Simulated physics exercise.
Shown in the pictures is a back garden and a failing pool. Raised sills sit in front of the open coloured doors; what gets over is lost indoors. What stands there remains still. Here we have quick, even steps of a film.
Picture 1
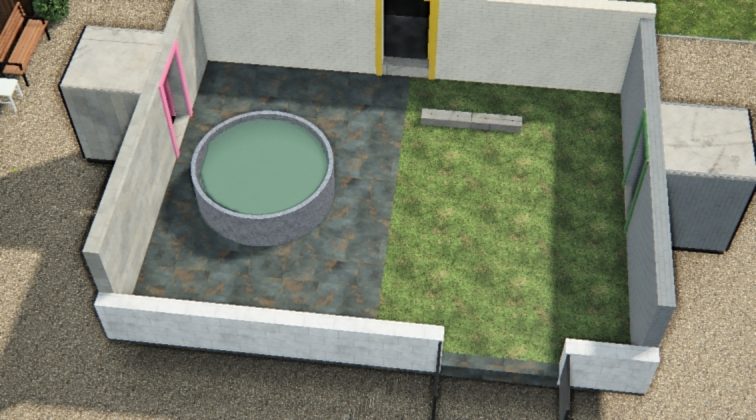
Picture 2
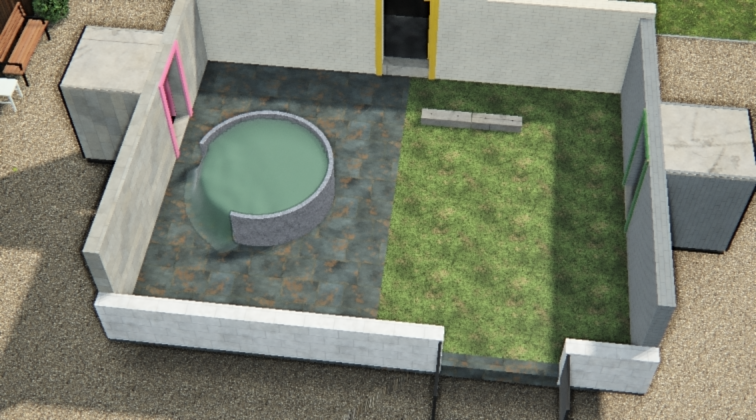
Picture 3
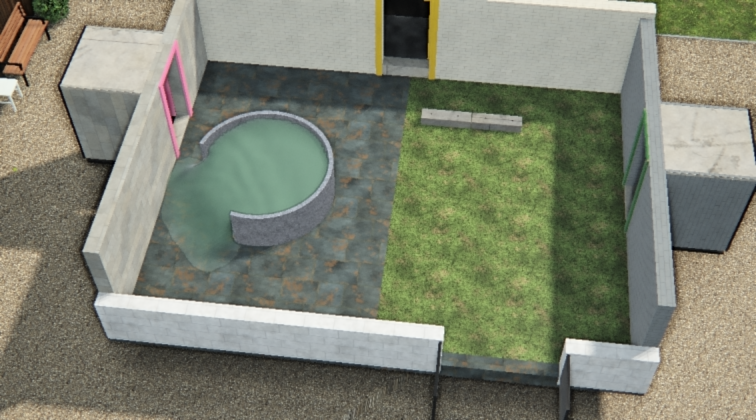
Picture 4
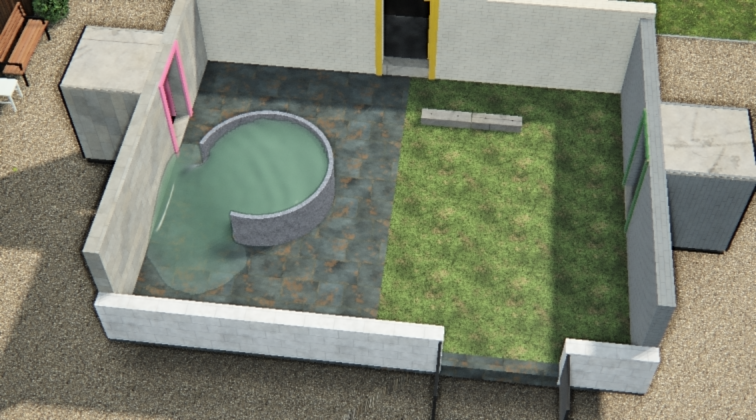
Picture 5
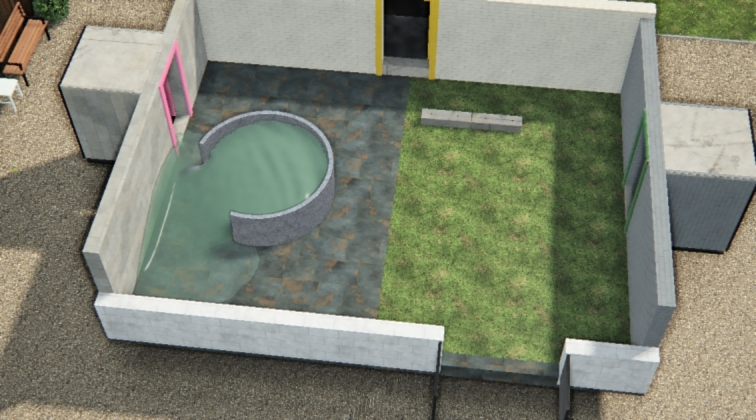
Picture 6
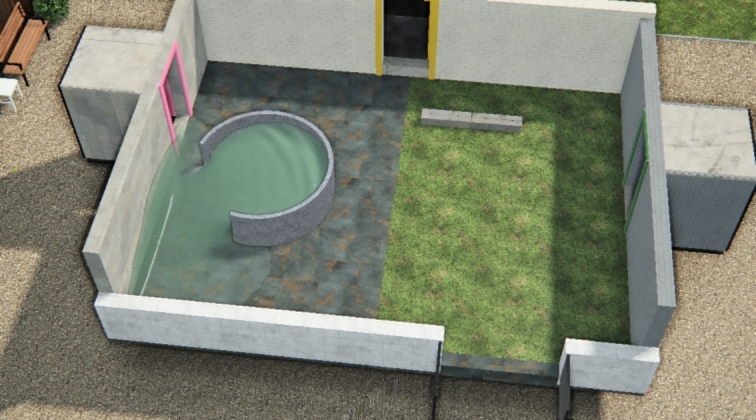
Greenish water pouring from the broken left side of a round pool, spreading across dark paving beside grass in a walled garden.
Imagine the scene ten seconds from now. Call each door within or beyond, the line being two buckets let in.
Pink door - beyond; yellow door - within; green door - within.
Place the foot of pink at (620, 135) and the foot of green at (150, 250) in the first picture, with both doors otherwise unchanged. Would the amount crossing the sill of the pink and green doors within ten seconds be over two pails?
First the pink door, which stays on the safe side, then the green door, which crosses the line.
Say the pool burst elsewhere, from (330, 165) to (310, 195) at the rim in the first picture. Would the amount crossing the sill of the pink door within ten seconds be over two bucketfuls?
What follows is that pink door doesn't reach it.
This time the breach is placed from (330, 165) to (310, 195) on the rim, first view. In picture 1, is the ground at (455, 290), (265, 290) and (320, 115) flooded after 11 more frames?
Submerged, bone-dry, bone-dry.
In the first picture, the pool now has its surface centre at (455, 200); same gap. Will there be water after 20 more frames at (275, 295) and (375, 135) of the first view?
Soaked, bone-dry.
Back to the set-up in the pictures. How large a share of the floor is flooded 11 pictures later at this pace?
Roughly 30 per cent.
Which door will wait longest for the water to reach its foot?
That's the green door.
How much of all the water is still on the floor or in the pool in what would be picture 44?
I'd put it at about 96 per cent.
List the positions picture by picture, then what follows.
In the first picture, the round pool at (263, 165) is whole and still.
In the second picture, the front is at a hidden place, out from the gap at (202, 202).
In the third picture, the front is at (183, 163), out from the gap at (203, 204).
In the fourth picture, water pours out at (203, 205) and has run to (194, 290).
In the fifth picture, water pours out at (203, 205) and has run to a hidden place.
In the sixth picture, water pours out at (203, 206) and has run to a hidden place.
A moment on, water covers 15 % of the floor; the pink door under two buckets in, the yellow door not reached, the green door not reached.
Next, water covers 30 % of the floor; the pink door under two buckets in, the yellow door not reached, the green door not reached.
Then, water covers 50 % of the floor; the pink door over two buckets in, the yellow door wet at the sill, nothing in, the green door not reached.
Later, water covers 85 % of the floor; the pink door over two buckets in, the yellow door wet at the sill, nothing in, the green door not reached.
In the end, water covers 100 % of the floor; the pink door over two buckets in, the yellow door wet at the sill, nothing in, the green door wet at the sill, nothing in.
